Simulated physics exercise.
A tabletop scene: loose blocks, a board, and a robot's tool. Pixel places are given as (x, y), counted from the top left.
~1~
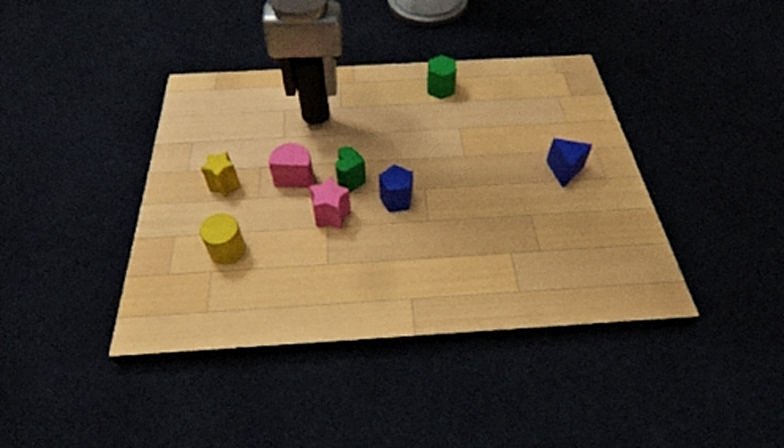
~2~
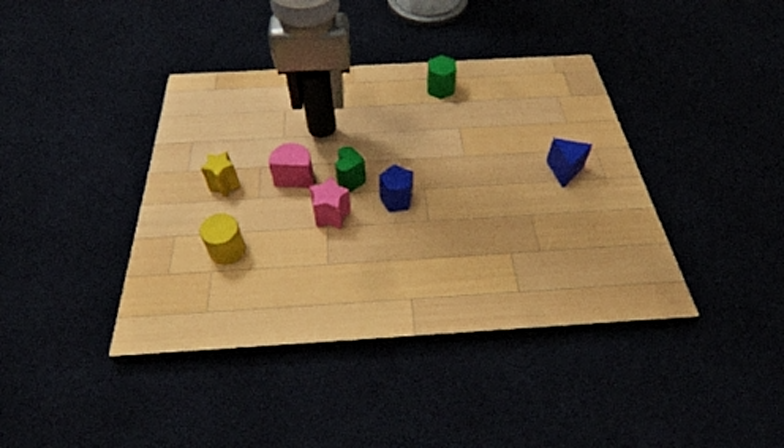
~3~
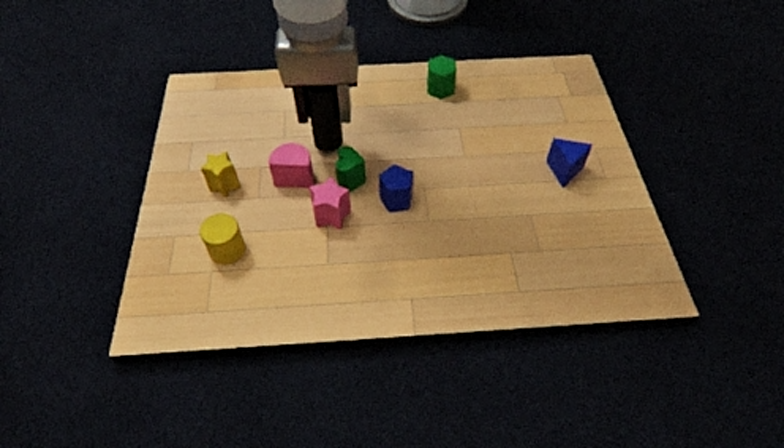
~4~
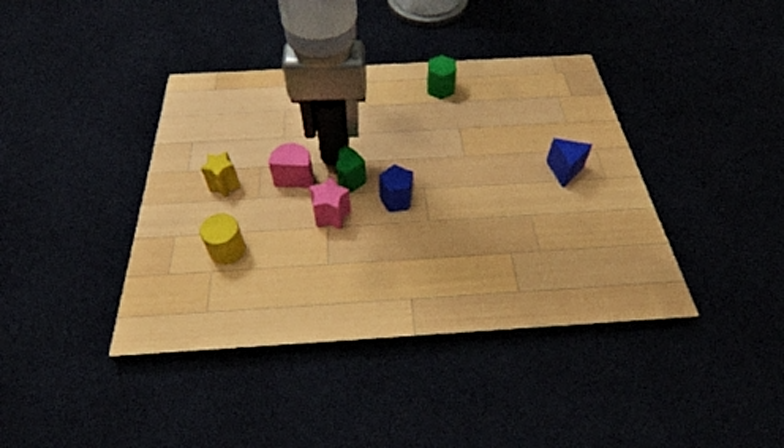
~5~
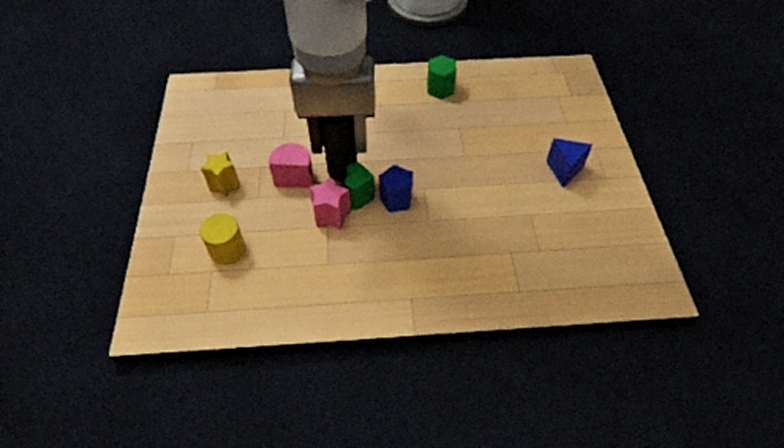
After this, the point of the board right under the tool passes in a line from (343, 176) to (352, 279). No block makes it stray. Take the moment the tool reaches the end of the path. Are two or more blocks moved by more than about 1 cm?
I expect so.
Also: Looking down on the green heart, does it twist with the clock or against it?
If we look at it from overhead, the green heart pivots counter-clockwise.
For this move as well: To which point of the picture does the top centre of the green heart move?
For the centre of its top, I'd go with (380, 208).
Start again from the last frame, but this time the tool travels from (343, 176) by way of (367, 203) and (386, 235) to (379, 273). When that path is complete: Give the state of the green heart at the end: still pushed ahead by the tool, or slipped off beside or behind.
The block sits ahead of the tool.
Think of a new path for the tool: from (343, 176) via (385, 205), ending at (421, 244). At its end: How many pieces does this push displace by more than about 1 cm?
Answer: Two blocks.
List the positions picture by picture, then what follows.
In the first picture, tool's lower end (316, 115); pink D-shaped block (290, 155); pink star-shaped block (328, 193); green heart (348, 158).
In the second picture, tool (322, 128); blocks still.
In the third picture, tool (329, 141); blocks still.
In the fourth picture, tool (335, 155); blocks still.
In the fifth picture, tool (343, 170); pink D-shaped block (290, 155); pink star-shaped block (328, 193); green heart (357, 175).
The first path, step by step. One third of the way, tool (345, 202); pink star-shaped block (323, 211), turned 15° clockwise; green heart (374, 198), turned 60° anticlockwise.
Two thirds of the way, tool (348, 237); pink star-shaped block (312, 234), turned 80° clockwise; green heart (380, 208), turned 115° anticlockwise.
At the end, tool (351, 274); pink D-shaped block still; pink star-shaped block (312, 239), turned 115° clockwise; green heart (380, 208), turned 115° anticlockwise.
